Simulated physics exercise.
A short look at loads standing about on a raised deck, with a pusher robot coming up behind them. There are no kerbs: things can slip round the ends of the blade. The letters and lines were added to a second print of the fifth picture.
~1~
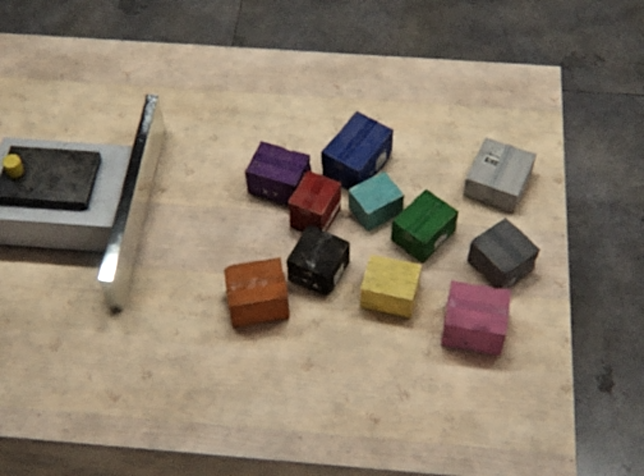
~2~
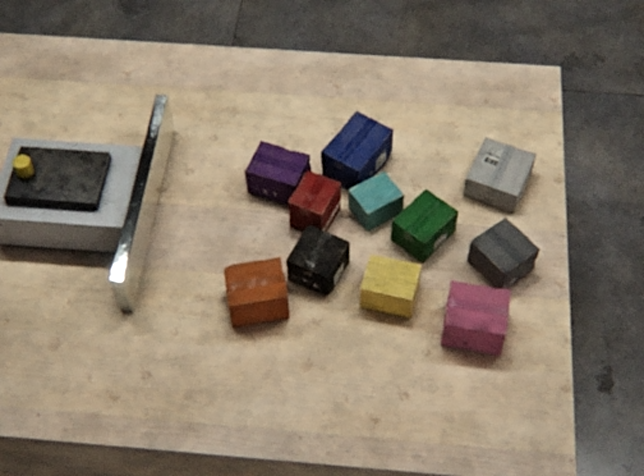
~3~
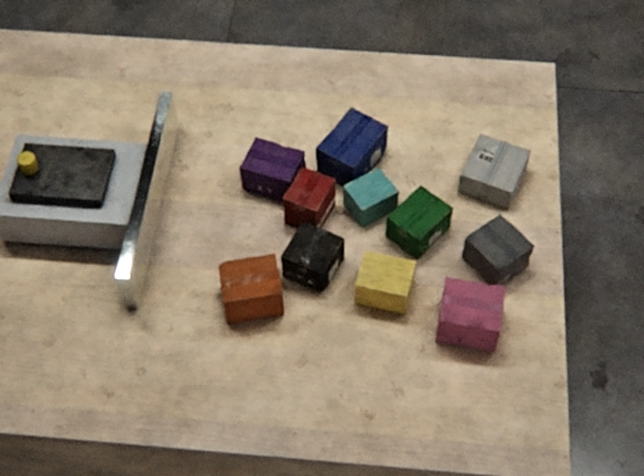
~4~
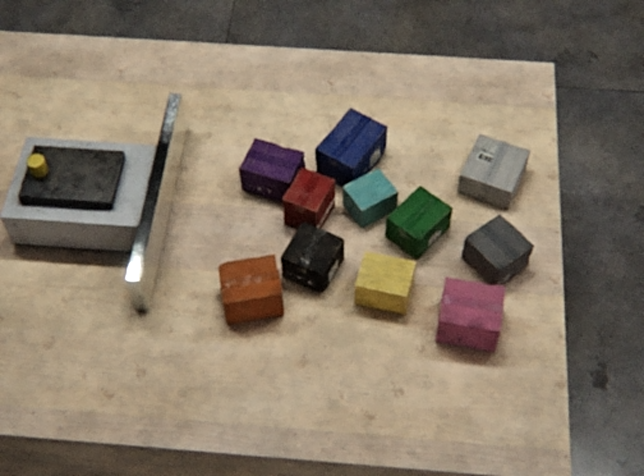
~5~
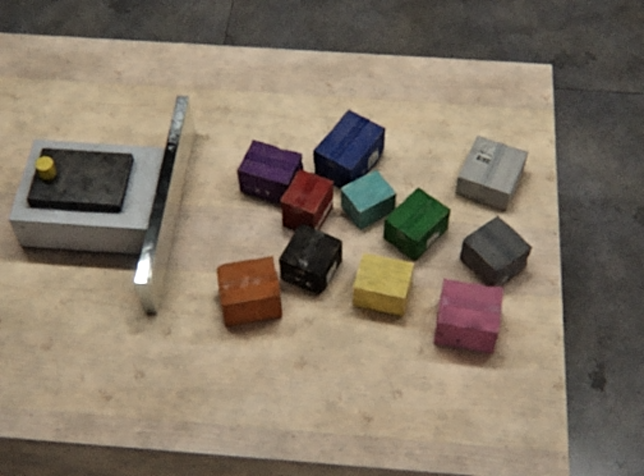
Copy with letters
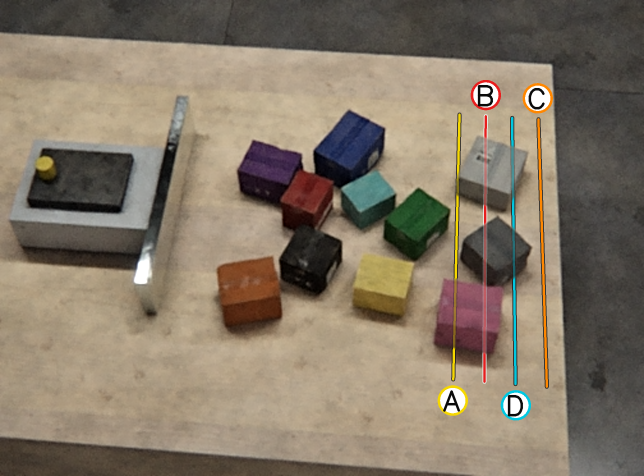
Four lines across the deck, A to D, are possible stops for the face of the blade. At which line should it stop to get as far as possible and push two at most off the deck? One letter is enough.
It can go as far as A.
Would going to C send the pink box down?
By then, yes.
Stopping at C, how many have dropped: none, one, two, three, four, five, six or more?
In all, six or more.
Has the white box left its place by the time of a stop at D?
Yes.
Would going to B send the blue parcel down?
By then, no.
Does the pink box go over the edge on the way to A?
By then, no.
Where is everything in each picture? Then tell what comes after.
Green parcel (424, 226); grey box (503, 254); turquoise crate (376, 201), in the first picture.
Robot (65, 177); white box (499, 175), in the second picture.
Robot (70, 174); red box (310, 201), in the third picture.
Robot (80, 176); orange box (251, 289), in the fourth picture.
Robot (88, 178); purple parcel (270, 173); black parcel (311, 259); green parcel (417, 224), in the fifth picture.
On the marked copy, A at (457, 236); B at (485, 238); C at (542, 242); D at (514, 240).
Taking A. A third of the way, robot (191, 185); orange box (294, 300); blue parcel (366, 148).
Two thirds of the way, robot (295, 192); grey box (515, 259); pink box (490, 317).
When it is over, robot (377, 197); grey box over the edge; green parcel over the edge; two fallen.
As for the rest, B drops five; C drops eleven; D drops six.
